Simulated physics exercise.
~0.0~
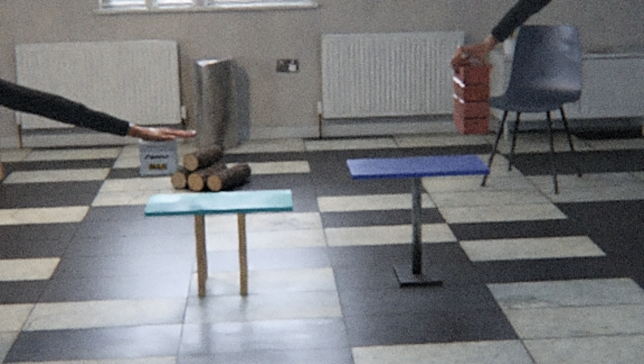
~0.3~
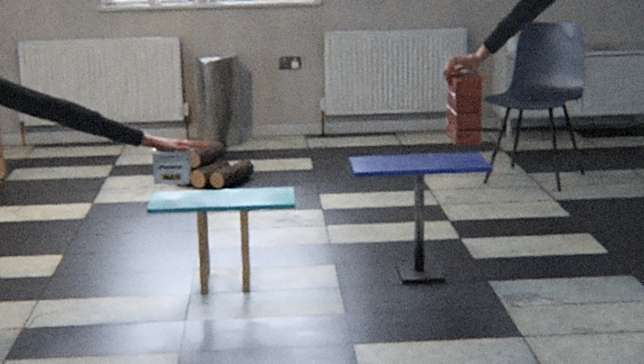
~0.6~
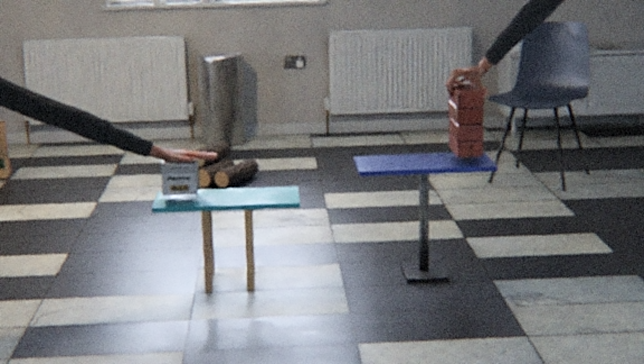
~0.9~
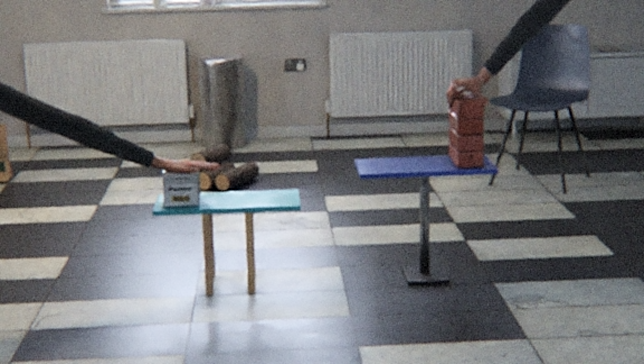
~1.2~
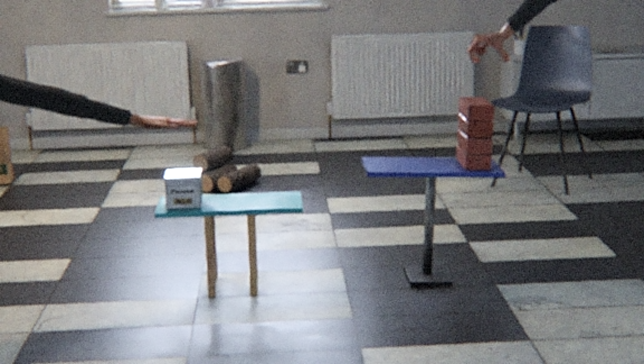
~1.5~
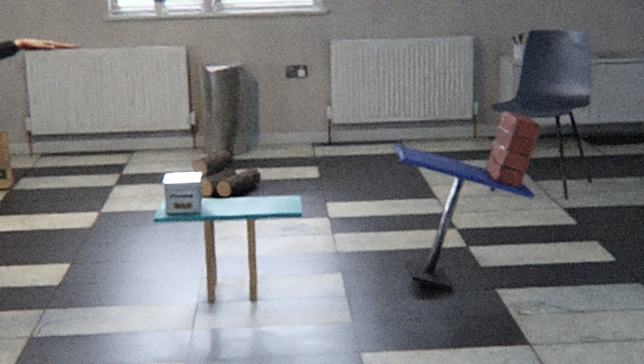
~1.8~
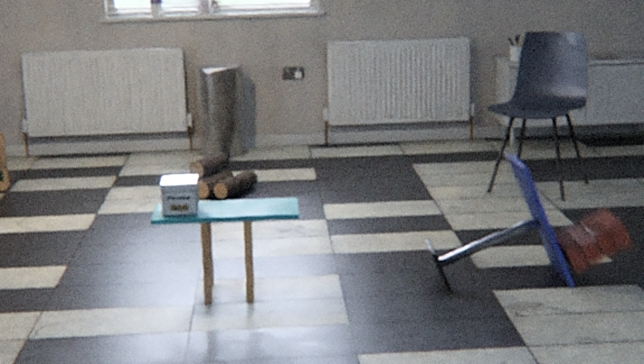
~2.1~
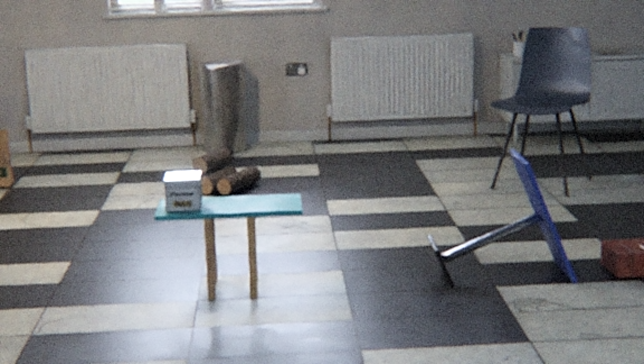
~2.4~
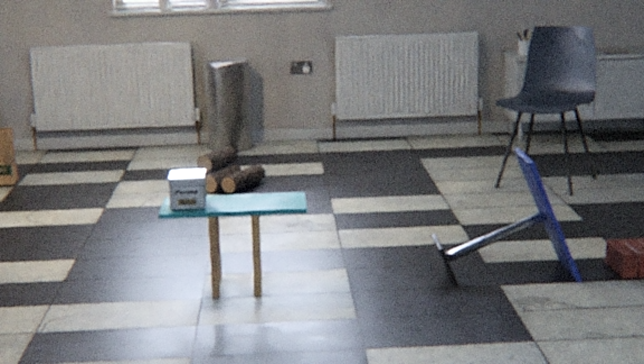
The blue table topples to the right under the bricks while the turquoise one stands.
